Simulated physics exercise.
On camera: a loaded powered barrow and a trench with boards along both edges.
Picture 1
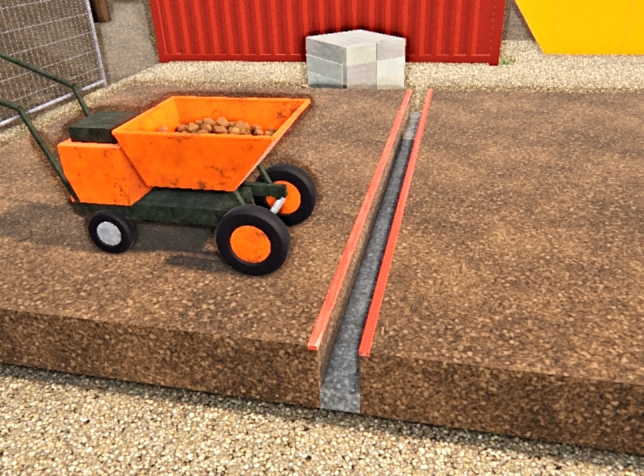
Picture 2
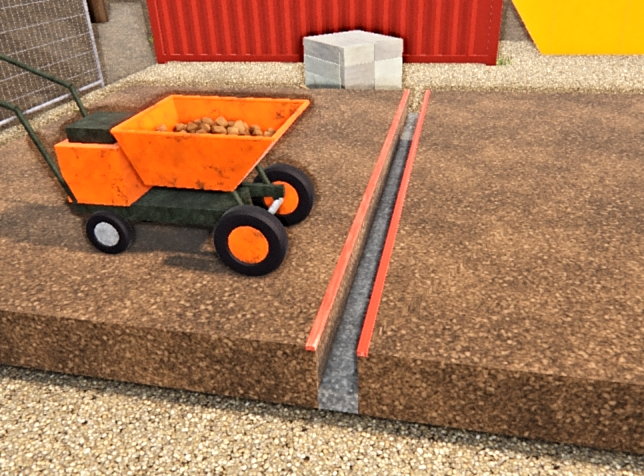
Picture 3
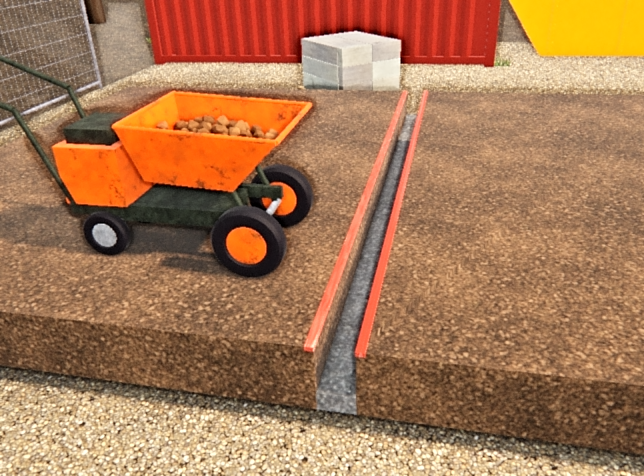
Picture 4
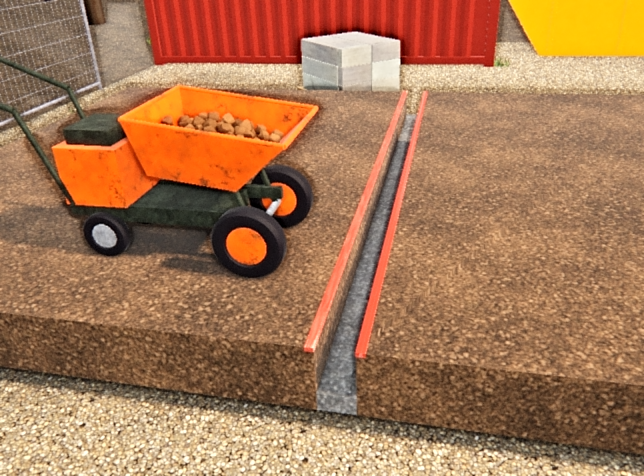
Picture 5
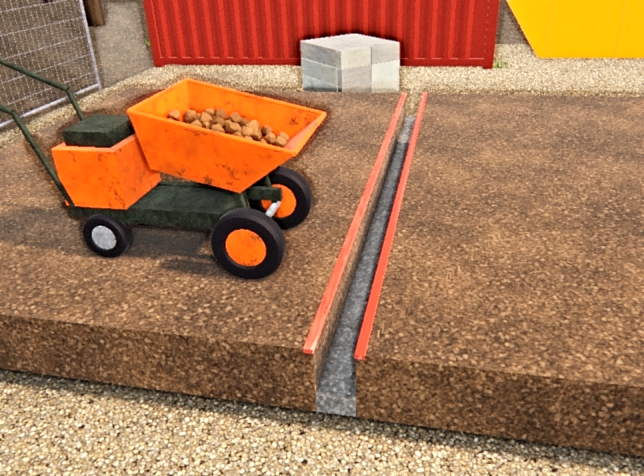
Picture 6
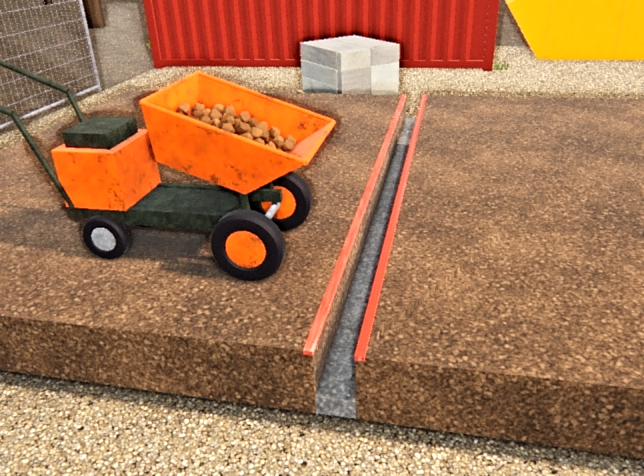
The clip opens on an orange powered barrow loaded with brown clods, standing level on brown ground to the left of a narrow trench edged with red boards. The skip then begins to tilt forward, barely at first, and ends clearly tipped toward the trench, its rear raised and the clods still inside.
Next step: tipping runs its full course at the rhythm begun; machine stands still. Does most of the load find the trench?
Trench holds a minority.
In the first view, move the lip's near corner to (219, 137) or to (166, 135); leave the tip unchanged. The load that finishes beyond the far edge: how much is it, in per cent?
About 10 % and about 0 %.
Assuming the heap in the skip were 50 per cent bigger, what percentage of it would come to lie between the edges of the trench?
About 10 per cent.
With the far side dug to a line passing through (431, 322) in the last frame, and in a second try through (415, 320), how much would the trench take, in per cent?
Lab note: Try one 100 per cent, try two 90 per cent.
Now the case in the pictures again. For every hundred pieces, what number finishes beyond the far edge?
It works out to roughly 80 percent.
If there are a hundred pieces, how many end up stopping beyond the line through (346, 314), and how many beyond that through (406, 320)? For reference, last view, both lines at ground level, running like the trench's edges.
First roughly 90 percent, then 50 percent.
Soon, skip tipped steeply; all in the skip.
A while on, skip tipped right over; about half in the skip; a stray few in or heaped over the trench; about a third beyond it; a stray few falling.
Towards the end, skip tipped right over; a small part in the skip; a small part in or heaped over the trench; most beyond it.
Finally, skip tipped right over; a stray few in the skip; about a quarter in or heaped over the trench; most beyond it.
